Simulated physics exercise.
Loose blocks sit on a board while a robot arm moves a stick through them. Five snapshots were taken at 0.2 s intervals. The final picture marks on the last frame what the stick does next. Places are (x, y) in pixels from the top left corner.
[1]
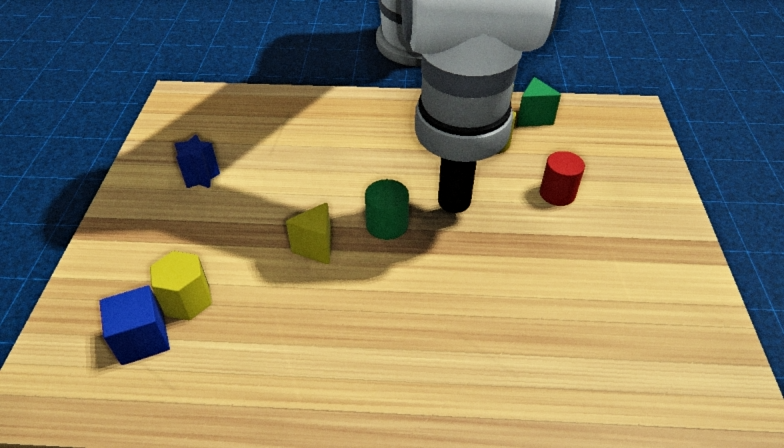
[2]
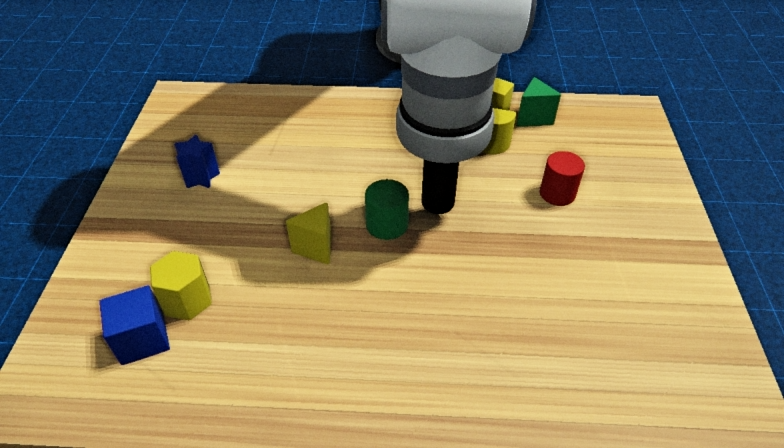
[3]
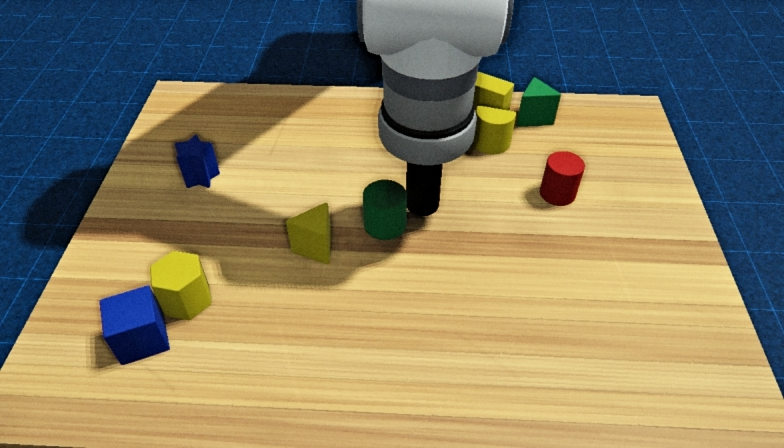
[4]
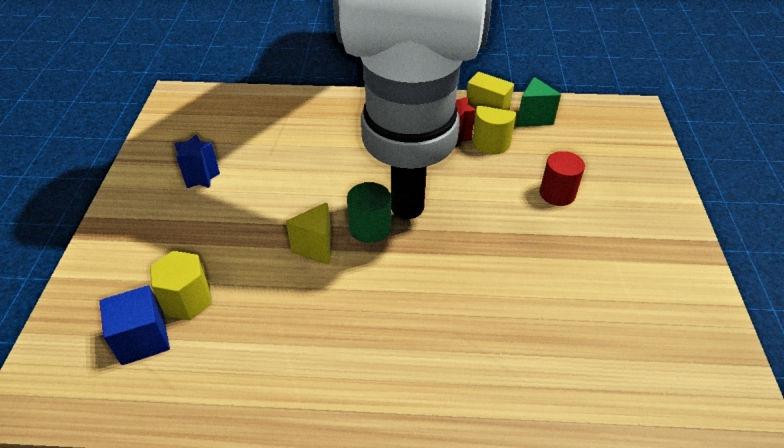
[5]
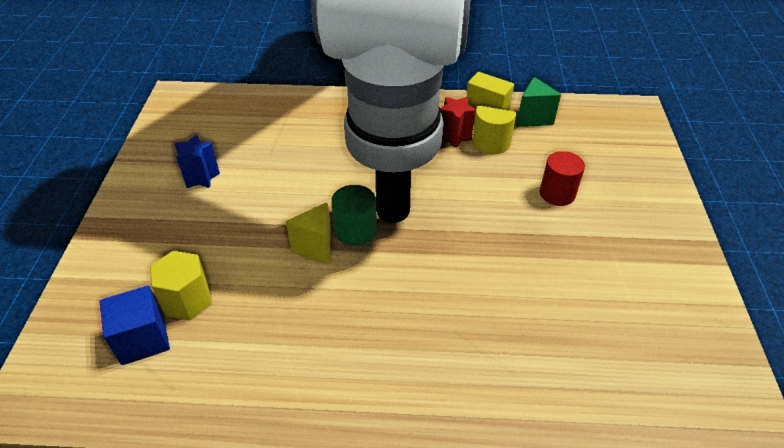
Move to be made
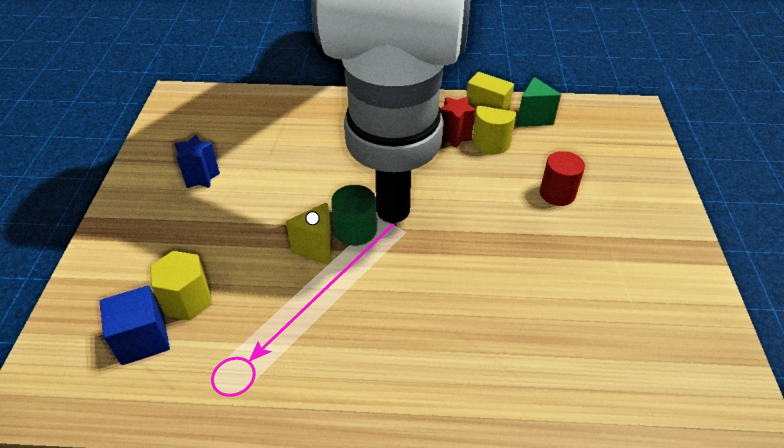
The clip opens on a robot arm holding a black stick upright over a wooden board of scattered colored blocks, just right of a green cylinder. The stick moves left until it meets the cylinder, then pushes it a short way left, up beside the yellow triangle, while the other blocks stay still.
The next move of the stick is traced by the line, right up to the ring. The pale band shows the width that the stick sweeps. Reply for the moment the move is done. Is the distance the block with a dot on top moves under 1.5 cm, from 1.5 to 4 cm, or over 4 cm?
It shifts by 1.5 to 4 cm.
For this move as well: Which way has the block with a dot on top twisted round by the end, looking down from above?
Looking from above, the answer is counterclockwise.
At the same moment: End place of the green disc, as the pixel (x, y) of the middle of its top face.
In the picture, it is at (327, 207).
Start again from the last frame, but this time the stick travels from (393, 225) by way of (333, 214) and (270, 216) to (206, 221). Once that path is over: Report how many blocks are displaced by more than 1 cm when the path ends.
It's going to be two.
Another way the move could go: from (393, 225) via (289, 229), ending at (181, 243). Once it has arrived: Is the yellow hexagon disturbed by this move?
It barely shifts, if at all.
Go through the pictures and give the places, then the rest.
In the first picture, stick tip at (454, 203); block tops, blue four-sided block at (127, 310); yellow triangle at (313, 218); green disc at (387, 193).
In the second picture, stick at (438, 204); blocks unchanged.
In the third picture, stick at (422, 206); green disc at (385, 193).
In the fourth picture, stick at (407, 209); green disc at (369, 196).
In the fifth picture, stick at (393, 212); blue four-sided block at (127, 310); yellow triangle at (313, 218); green disc at (354, 199).
Path on the board, straight from (393, 225) to (233, 376); the dot is on the yellow triangle.
What follows on the original path. One third of the way, stick at (346, 256); yellow triangle at (290, 219), turned 40° anticlockwise; green disc at (327, 207).
Two thirds of the way, stick at (292, 307); yellow triangle at (290, 219), turned 40° anticlockwise; green disc at (327, 207).
At the end, stick at (229, 365); blue four-sided block in place; yellow triangle at (290, 219), turned 40° anticlockwise; green disc at (327, 207).
